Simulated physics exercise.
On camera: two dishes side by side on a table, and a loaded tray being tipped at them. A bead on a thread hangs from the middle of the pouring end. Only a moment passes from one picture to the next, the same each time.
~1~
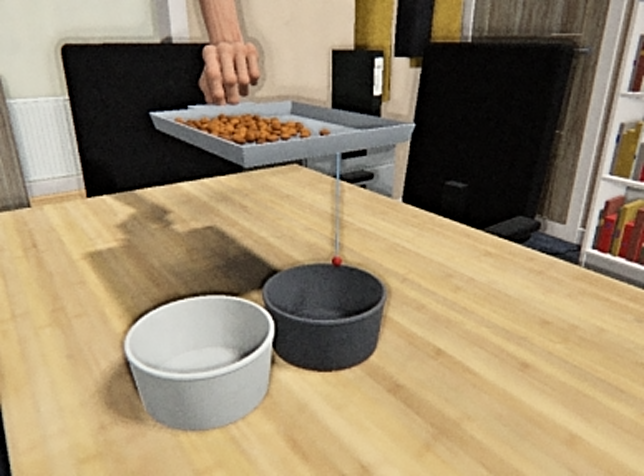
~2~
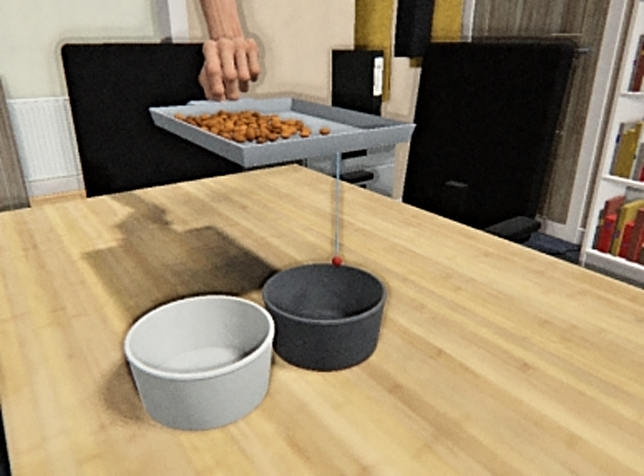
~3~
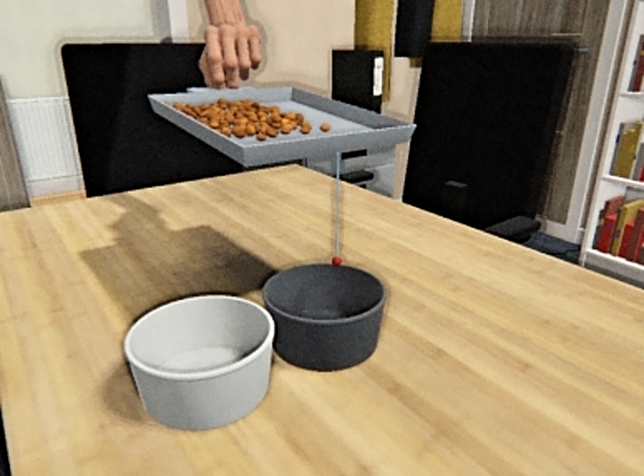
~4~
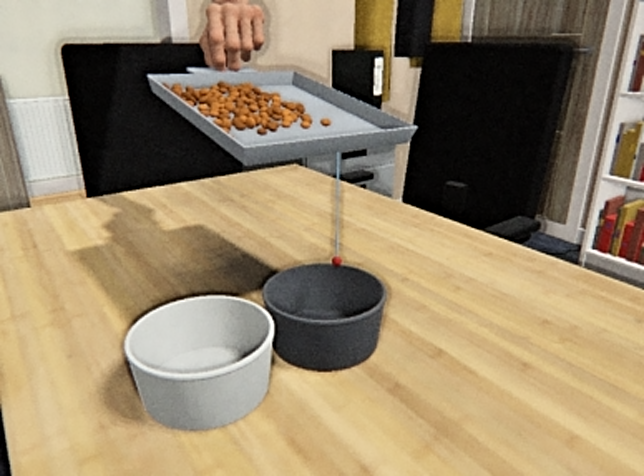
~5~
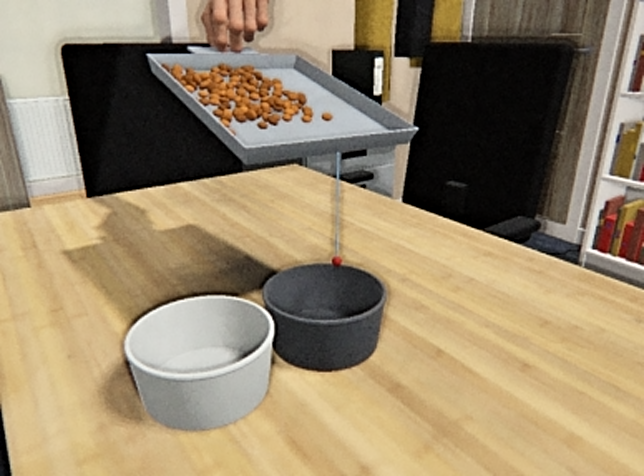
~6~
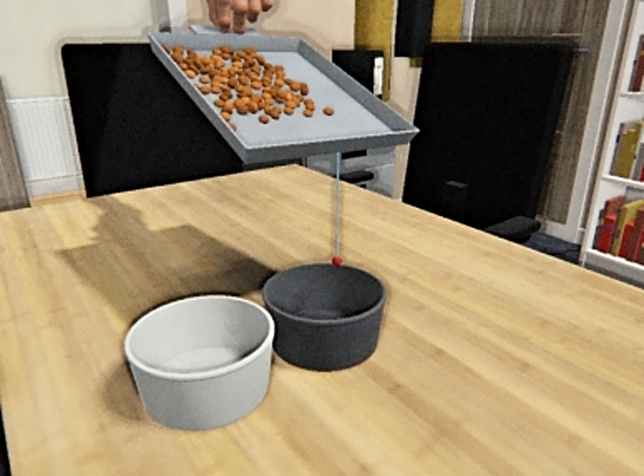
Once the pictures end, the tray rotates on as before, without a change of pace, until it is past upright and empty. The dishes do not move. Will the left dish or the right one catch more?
Fuller: The right dish.
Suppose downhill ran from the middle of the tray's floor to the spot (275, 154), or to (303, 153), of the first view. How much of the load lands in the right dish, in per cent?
In turn 40 and 50 in a hundred.
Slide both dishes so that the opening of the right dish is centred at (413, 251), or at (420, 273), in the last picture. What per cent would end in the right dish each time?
In turn 10 and 40 in a hundred.
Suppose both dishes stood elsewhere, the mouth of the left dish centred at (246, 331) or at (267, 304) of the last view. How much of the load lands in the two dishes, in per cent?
Near 70 % and 50 %.
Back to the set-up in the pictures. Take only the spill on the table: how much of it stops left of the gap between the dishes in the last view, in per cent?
Roughly 0 in a hundred.
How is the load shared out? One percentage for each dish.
The left dish has 0 per cent, the right dish has 40.
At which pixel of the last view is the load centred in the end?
At about (367, 340).
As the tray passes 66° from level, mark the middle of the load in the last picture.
Near (337, 140).
Soon, tray tipped steeply; most on the tray; about a quarter in the air.
A while on, tray tipped past a quarter turn; about a quarter on the tray; about a quarter in the right dish; about a third outside both; a small part in the air.
Towards the end, tray tipped past a quarter turn; about half in the right dish; about half outside both.
Finally, tray tipped past a quarter turn; none in the left dish; about half in the right dish; about half outside both.
